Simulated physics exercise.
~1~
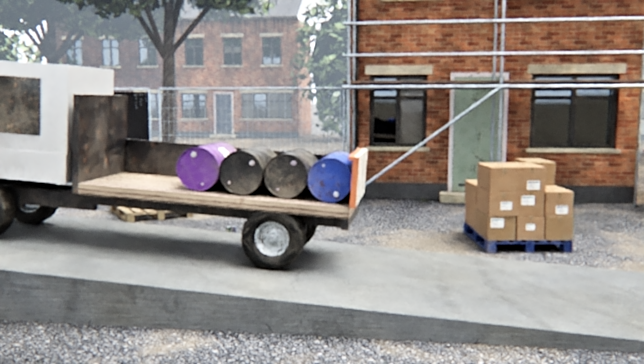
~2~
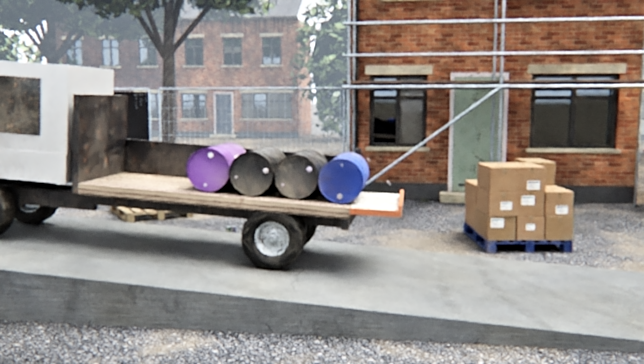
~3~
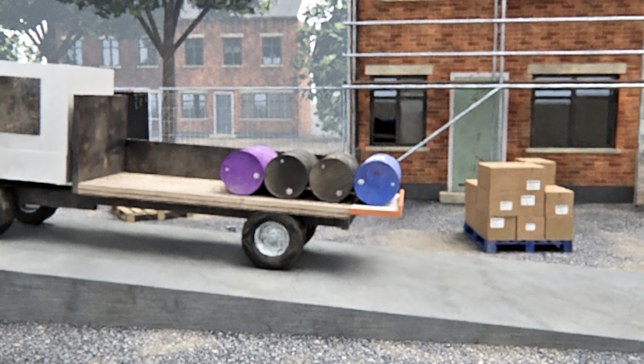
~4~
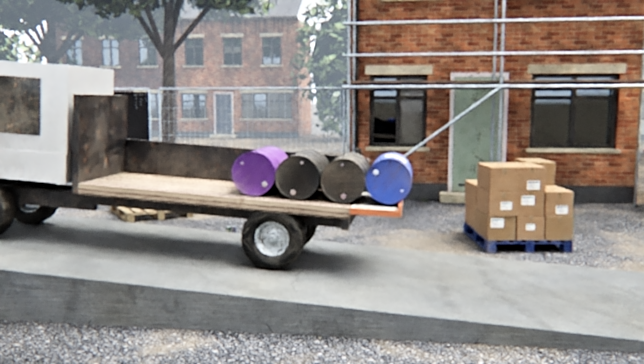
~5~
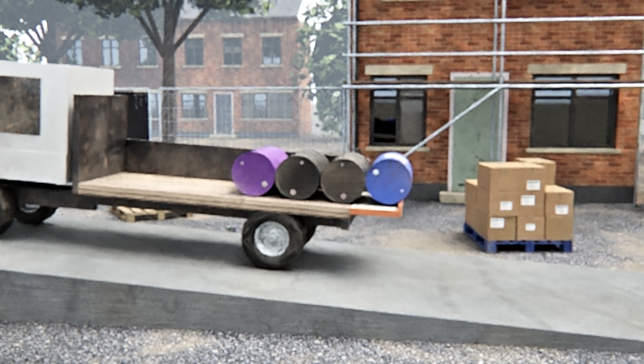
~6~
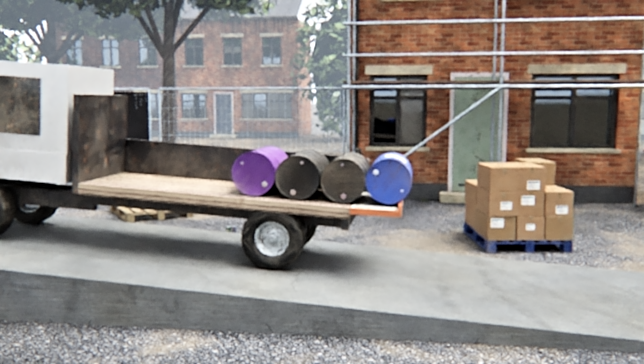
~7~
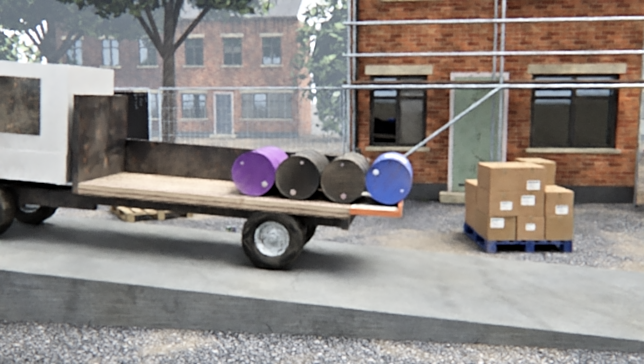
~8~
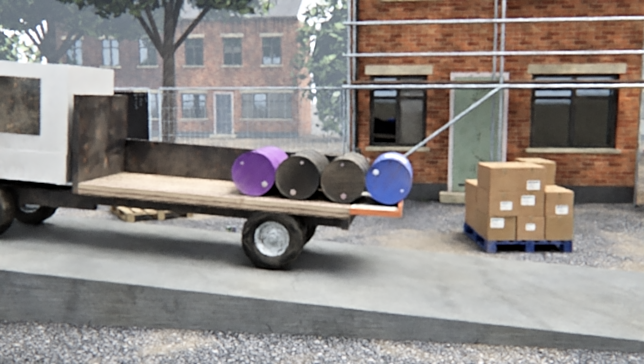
Four drums rolling right along a sloping flatbed as its tailgate drops open, the blue one stopping on the lowered gate.
